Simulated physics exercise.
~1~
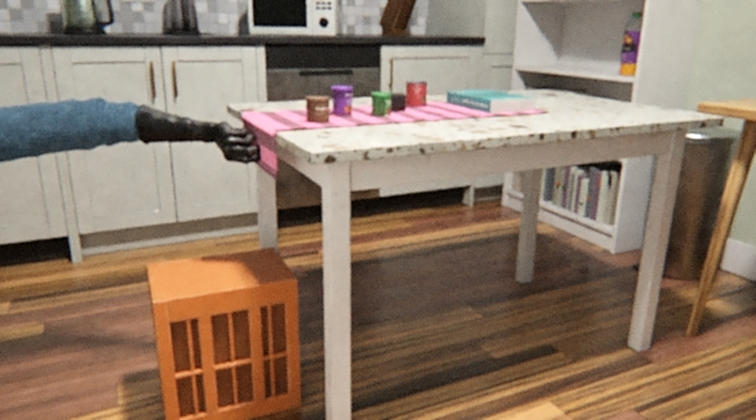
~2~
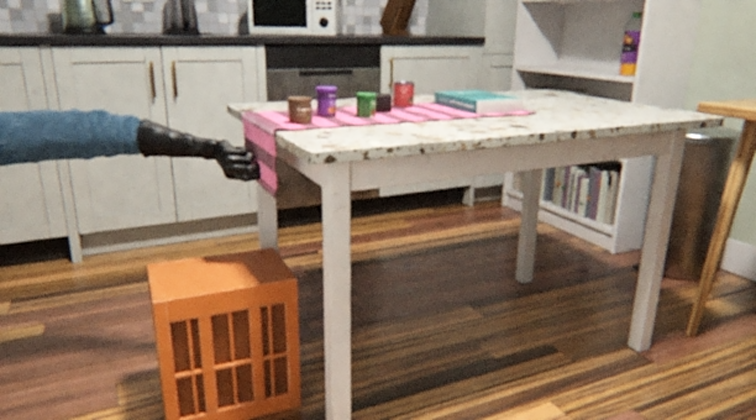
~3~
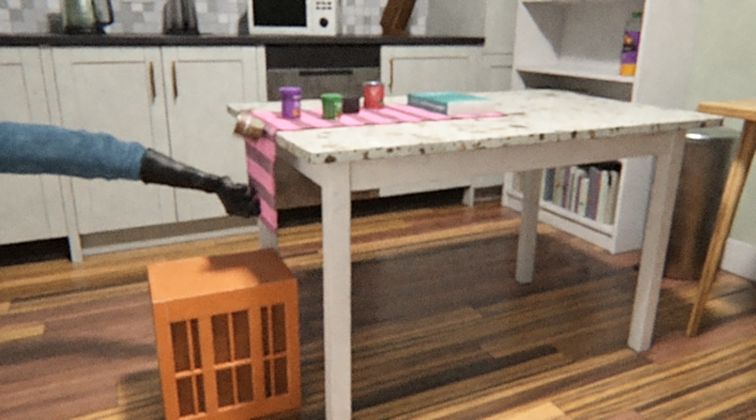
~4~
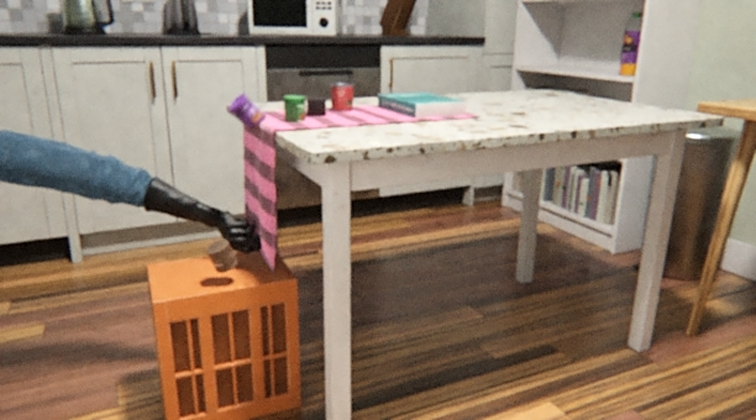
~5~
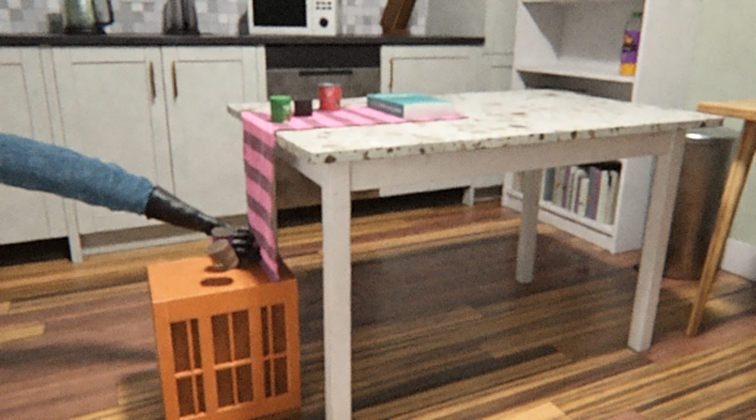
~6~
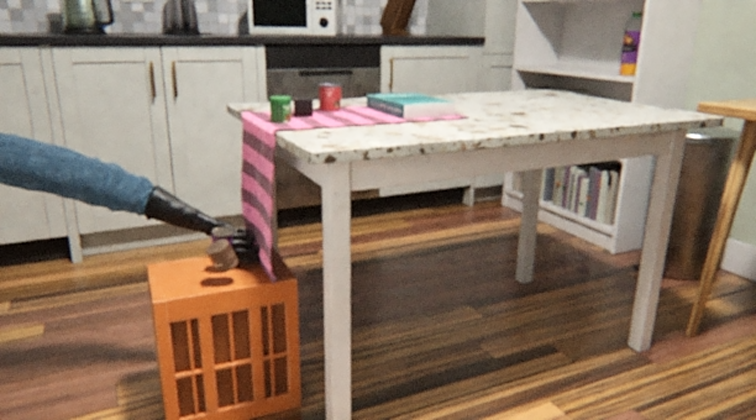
In a kitchen, a pink striped scarf lies across a speckled white table, with small containers, a dark block and a teal book standing on it. A black-gloved hand in a blue sleeve grips the scarf's end at the left and pulls, drawing everything toward the edge. As the hand moves downward, the brown pot tips over the edge and drops to the orange crate below. The purple can leans at the edge, then falls too. The hand stops with the hem on the crate, while the green pot, dark block, red container and book remain on the table.
